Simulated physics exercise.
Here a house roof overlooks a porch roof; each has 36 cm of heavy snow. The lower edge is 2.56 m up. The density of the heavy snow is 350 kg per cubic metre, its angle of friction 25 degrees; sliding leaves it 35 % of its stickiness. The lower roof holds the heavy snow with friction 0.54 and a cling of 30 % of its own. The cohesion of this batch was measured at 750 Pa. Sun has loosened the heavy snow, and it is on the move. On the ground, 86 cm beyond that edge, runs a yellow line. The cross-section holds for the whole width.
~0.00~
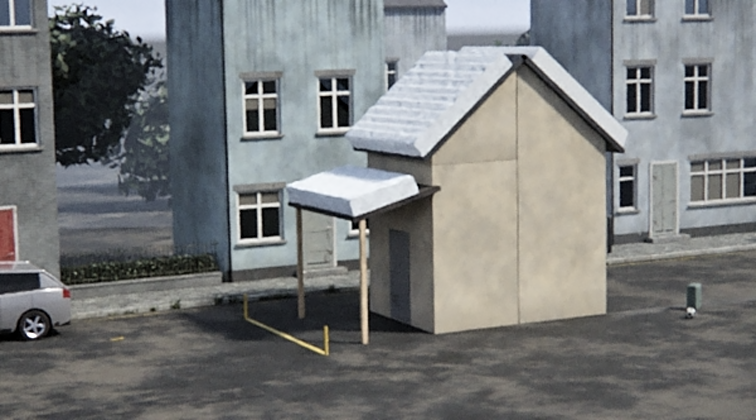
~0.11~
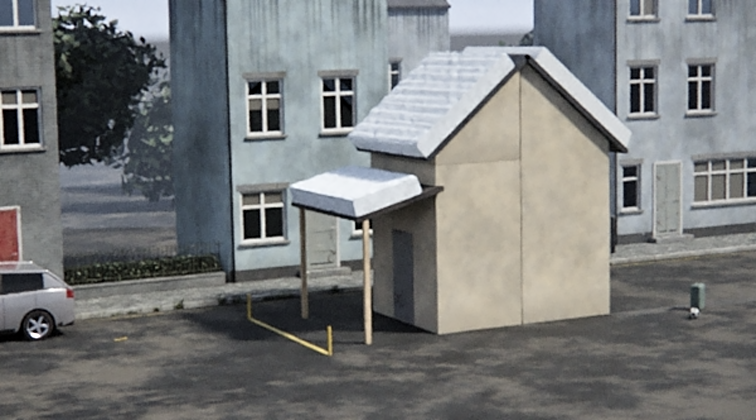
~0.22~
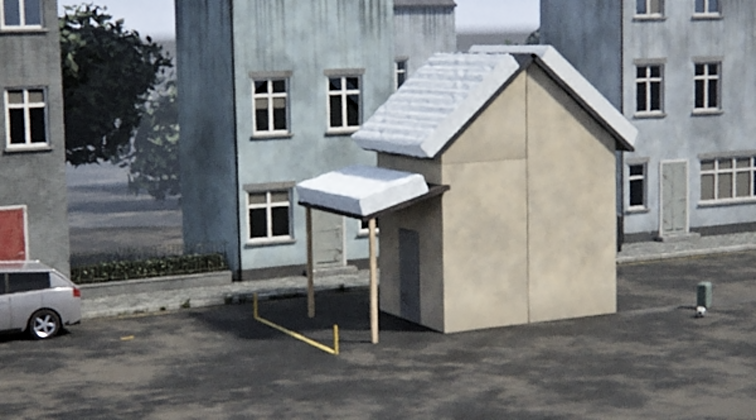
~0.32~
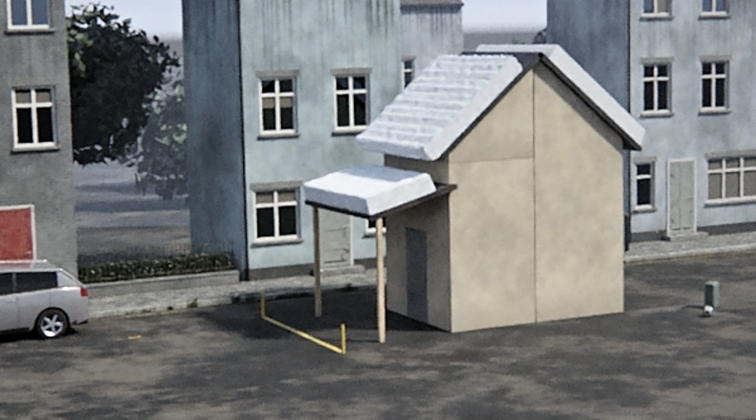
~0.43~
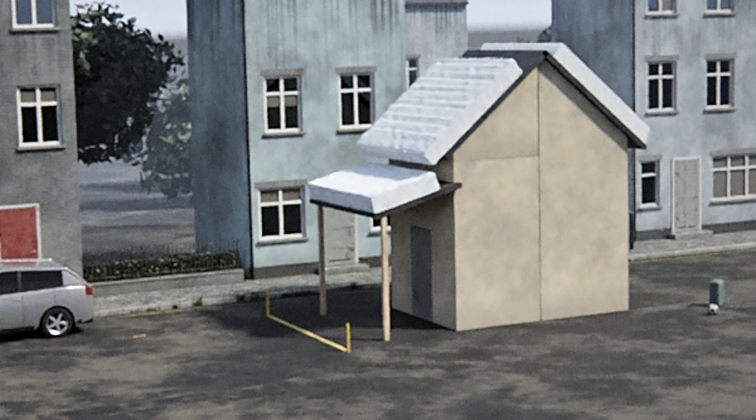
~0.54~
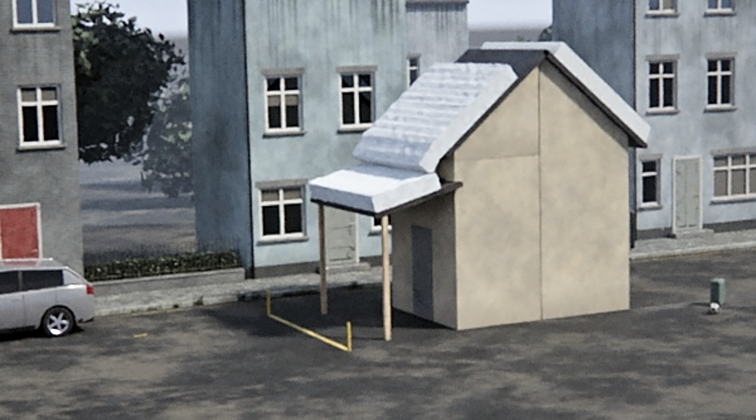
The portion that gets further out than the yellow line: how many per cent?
Close to 37 per cent.
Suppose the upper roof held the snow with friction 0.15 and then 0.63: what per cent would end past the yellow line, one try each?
In that order: 45 %, 4 %.
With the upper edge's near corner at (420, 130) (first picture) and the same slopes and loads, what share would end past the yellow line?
In that case some 60 per cent.
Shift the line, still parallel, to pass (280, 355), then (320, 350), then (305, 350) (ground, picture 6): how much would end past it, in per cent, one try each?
In turn about 8 %, 25 %, 20 %.
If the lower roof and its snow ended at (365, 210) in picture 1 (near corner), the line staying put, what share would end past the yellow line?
In that case some 50 per cent.
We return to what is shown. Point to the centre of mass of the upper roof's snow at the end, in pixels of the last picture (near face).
Near (347, 284).
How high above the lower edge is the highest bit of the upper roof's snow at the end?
Some 0.9 m.
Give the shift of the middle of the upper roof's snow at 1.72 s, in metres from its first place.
Roughly 3.2 m.
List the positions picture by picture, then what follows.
Front end of the heavy snow at (422, 137), in the first frame.
Front end of the heavy snow at (424, 138), its middle shifted 2.1 cm, in the second frame.
Front end of the heavy snow at (428, 139), its middle shifted 8.3 cm, 3 % of it past the upper edge, in one piece, in the third frame.
Front end of the heavy snow at (432, 156), its middle shifted 19 cm, 7 % of it past the upper edge, in one piece, in the fourth frame.
Front end of the heavy snow at (432, 155), its middle shifted 34 cm, 13 % of it past the upper edge, in one piece, in the fifth frame.
Front end of the heavy snow at (426, 153), its middle shifted 53 cm, 20 % of it past the upper edge, cracking, in the sixth frame.
By 1.08 s, none is below the lower edge and 0 % is past the line.
By 1.72 s, 24 % is below the lower edge and 8 % is past the line.
By 2.36 s, 53 % is below the lower edge and 30 % is past the line.
By 3.00 s, 59 % is below the lower edge and 36 % is past the line.
By 3.80 s, at the end, 59 % is below the lower edge and 37 % is past the line.
